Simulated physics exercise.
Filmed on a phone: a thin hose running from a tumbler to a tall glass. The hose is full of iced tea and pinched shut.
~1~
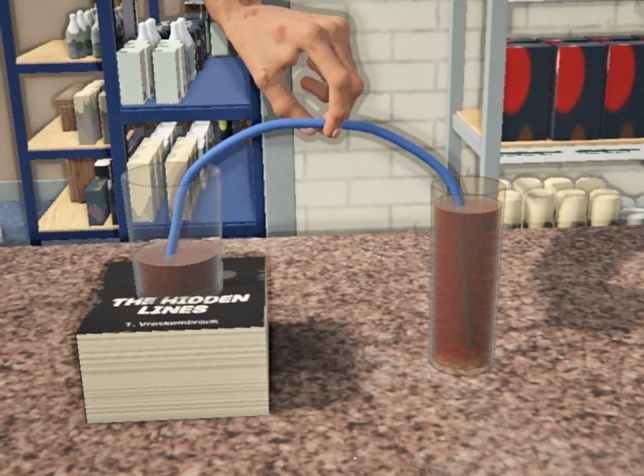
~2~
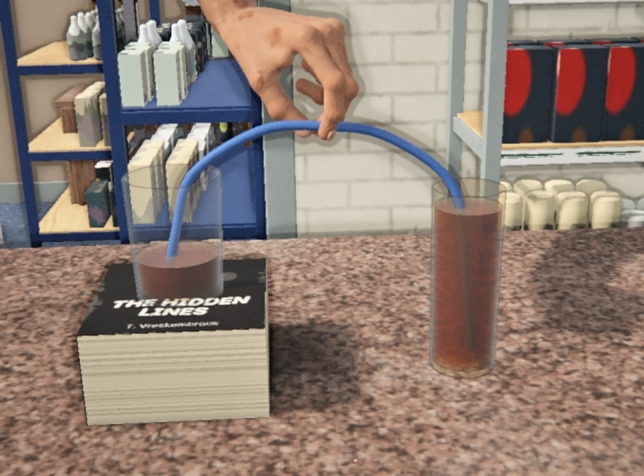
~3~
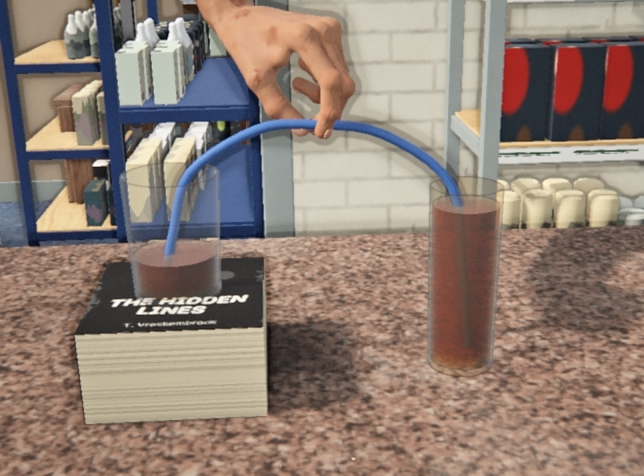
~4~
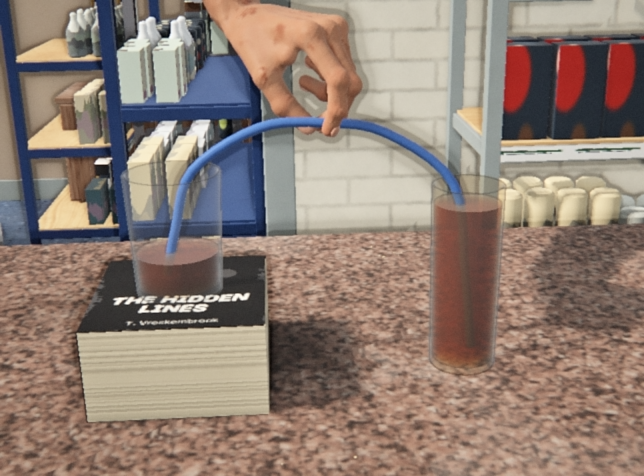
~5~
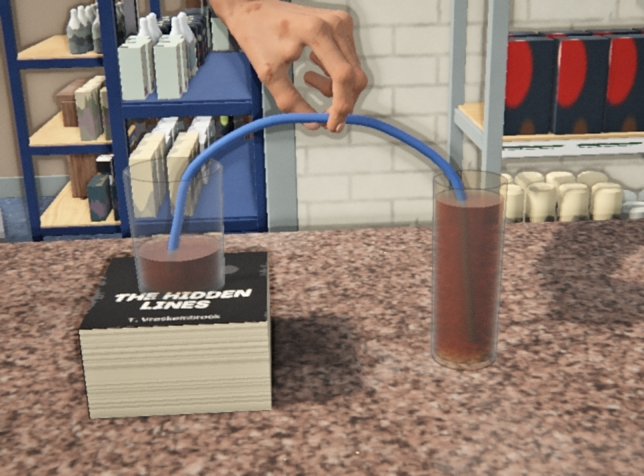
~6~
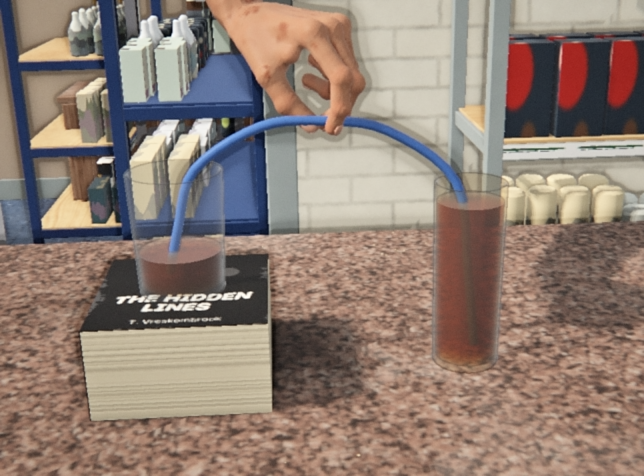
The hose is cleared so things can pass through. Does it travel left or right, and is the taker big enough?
Left; receiver holds everything.
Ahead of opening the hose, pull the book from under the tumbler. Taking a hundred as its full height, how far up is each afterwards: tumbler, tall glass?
Around 75 and 45 percent.
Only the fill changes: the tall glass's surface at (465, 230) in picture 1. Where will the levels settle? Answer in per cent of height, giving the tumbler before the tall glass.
Respectively 35 and 70 percent.
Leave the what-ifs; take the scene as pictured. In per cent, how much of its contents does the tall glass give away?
My estimate is 15 per cent.
Shortly, the tumbler is about a third full; the tall glass is nearly full.
Then, the tumbler is about a third full; the tall glass is about three quarters full.
At the finish, the tumbler is about half full; the tall glass is about three quarters full; the two surfaces are level.
